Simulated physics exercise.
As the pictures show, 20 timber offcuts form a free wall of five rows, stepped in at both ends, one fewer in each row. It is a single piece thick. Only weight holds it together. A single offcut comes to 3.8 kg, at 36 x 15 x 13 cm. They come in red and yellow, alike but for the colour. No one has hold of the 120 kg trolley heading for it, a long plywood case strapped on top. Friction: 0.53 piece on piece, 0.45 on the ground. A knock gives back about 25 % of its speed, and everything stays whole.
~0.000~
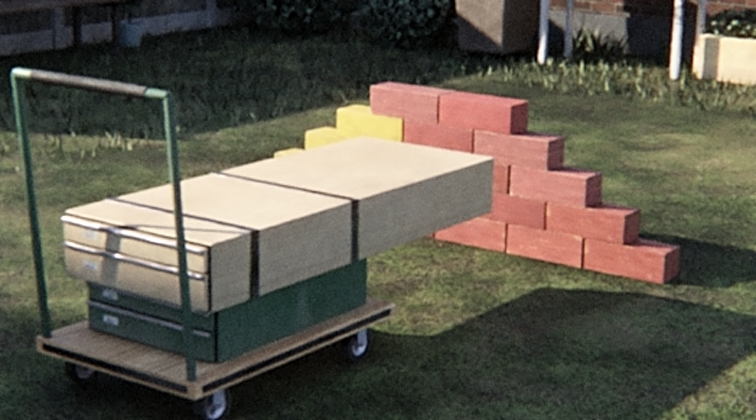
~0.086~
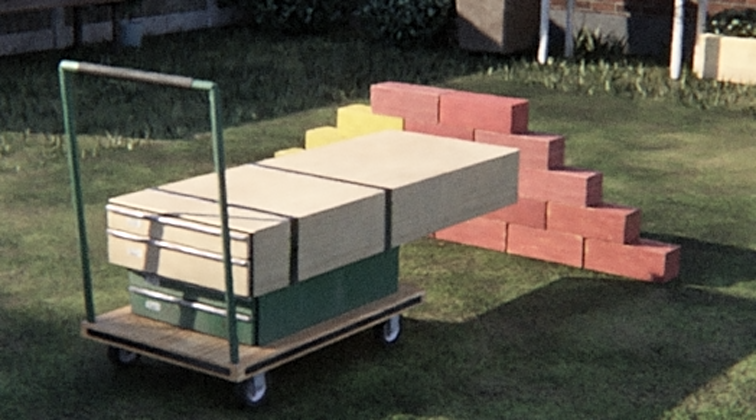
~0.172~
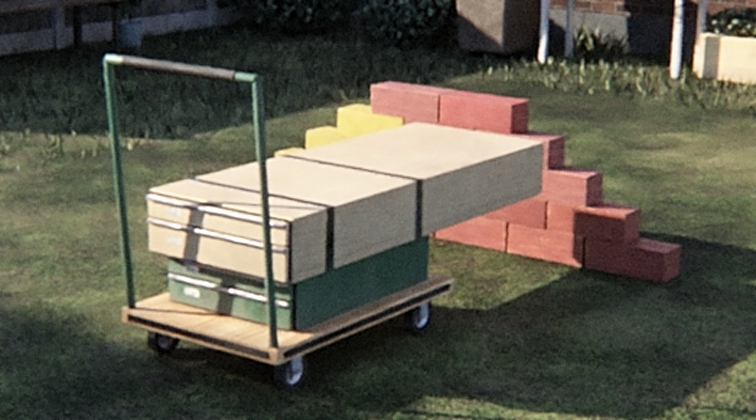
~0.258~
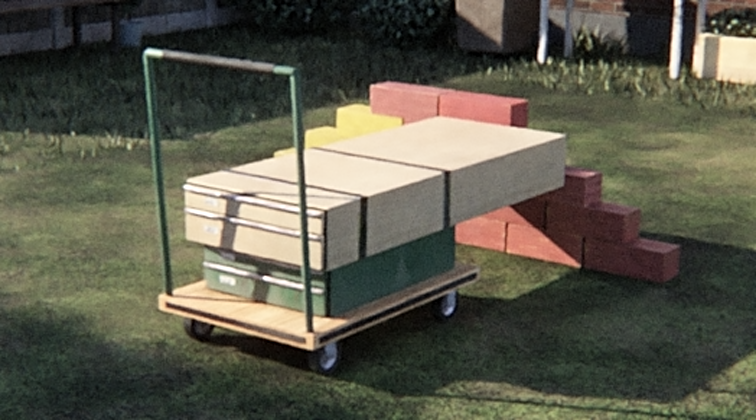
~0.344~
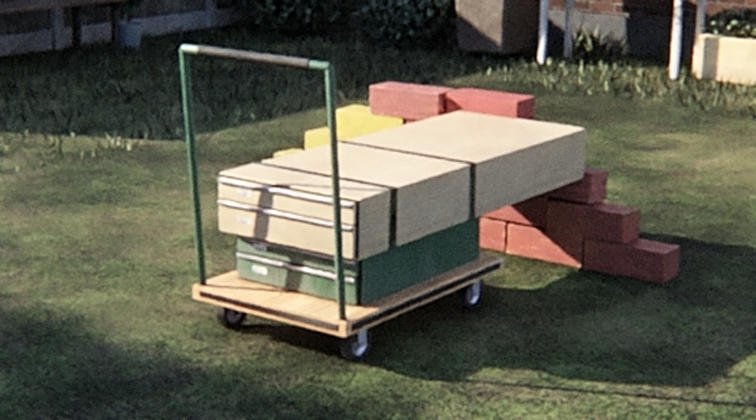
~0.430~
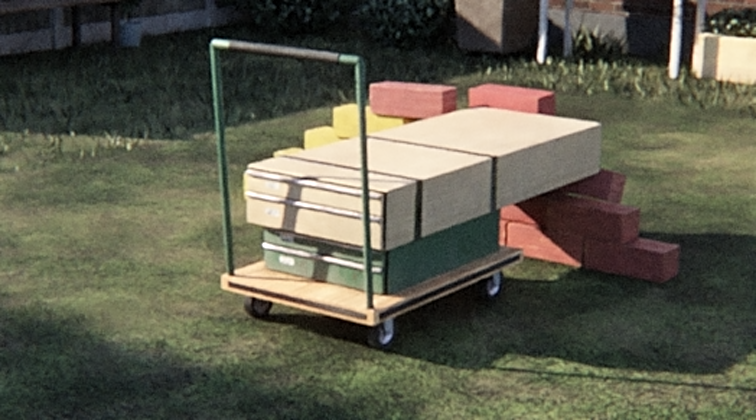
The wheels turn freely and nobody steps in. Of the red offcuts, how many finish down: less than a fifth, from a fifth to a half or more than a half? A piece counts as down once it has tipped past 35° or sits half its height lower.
Over a half of them.
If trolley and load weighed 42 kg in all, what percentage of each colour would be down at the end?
Then yellow 0, red 60 per cent.
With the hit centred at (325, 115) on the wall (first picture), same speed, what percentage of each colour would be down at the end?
In that case yellow 70, red 30 per cent.
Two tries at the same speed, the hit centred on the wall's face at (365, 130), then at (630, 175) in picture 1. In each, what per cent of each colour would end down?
Yellow 70 then 0, red 40 then 10 per cent.
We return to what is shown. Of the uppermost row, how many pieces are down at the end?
2 from that row.
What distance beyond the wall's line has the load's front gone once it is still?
Roughly 165 cm.
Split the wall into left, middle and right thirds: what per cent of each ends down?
In per cent: Left 0, middle 60, right 70.
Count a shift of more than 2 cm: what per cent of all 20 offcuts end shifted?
It is 65 per cent.
By 0.58 s, load 45 cm past the wall's line, still rolling; 5 of the 14 red offcuts down (5 of 20 in all colours); top red offcut tilted 3°; top yellow offcut moved 16 mm.
By 0.86 s, load 87 cm past the wall's line, still rolling; 6 of the 14 red offcuts down (6 of 20 in all colours); top red offcut on its side; top yellow offcut moved 23 mm.
By 1.24 s, load 1.27 m past the wall's line, still rolling; 8 of the 14 red offcuts down (8 of 20 in all colours); top red offcut on its side; top yellow offcut moved 19 mm.
By 1.90 s, load 1.62 m past the wall's line, still rolling; 9 of the 14 red offcuts down (9 of 20 in all colours); top red offcut on its side; top yellow offcut moved 18 mm.
When it is over (3.3 s), load 1.64 m past the wall's line, stopped; 9 of the 14 red offcuts down (9 of 20 in all colours); top red offcut on its side; top yellow offcut moved 18 mm. That is 64 per cent. In pixels of the last frame, middles, top red offcut near (495, 188), top yellow offcut near (376, 125).
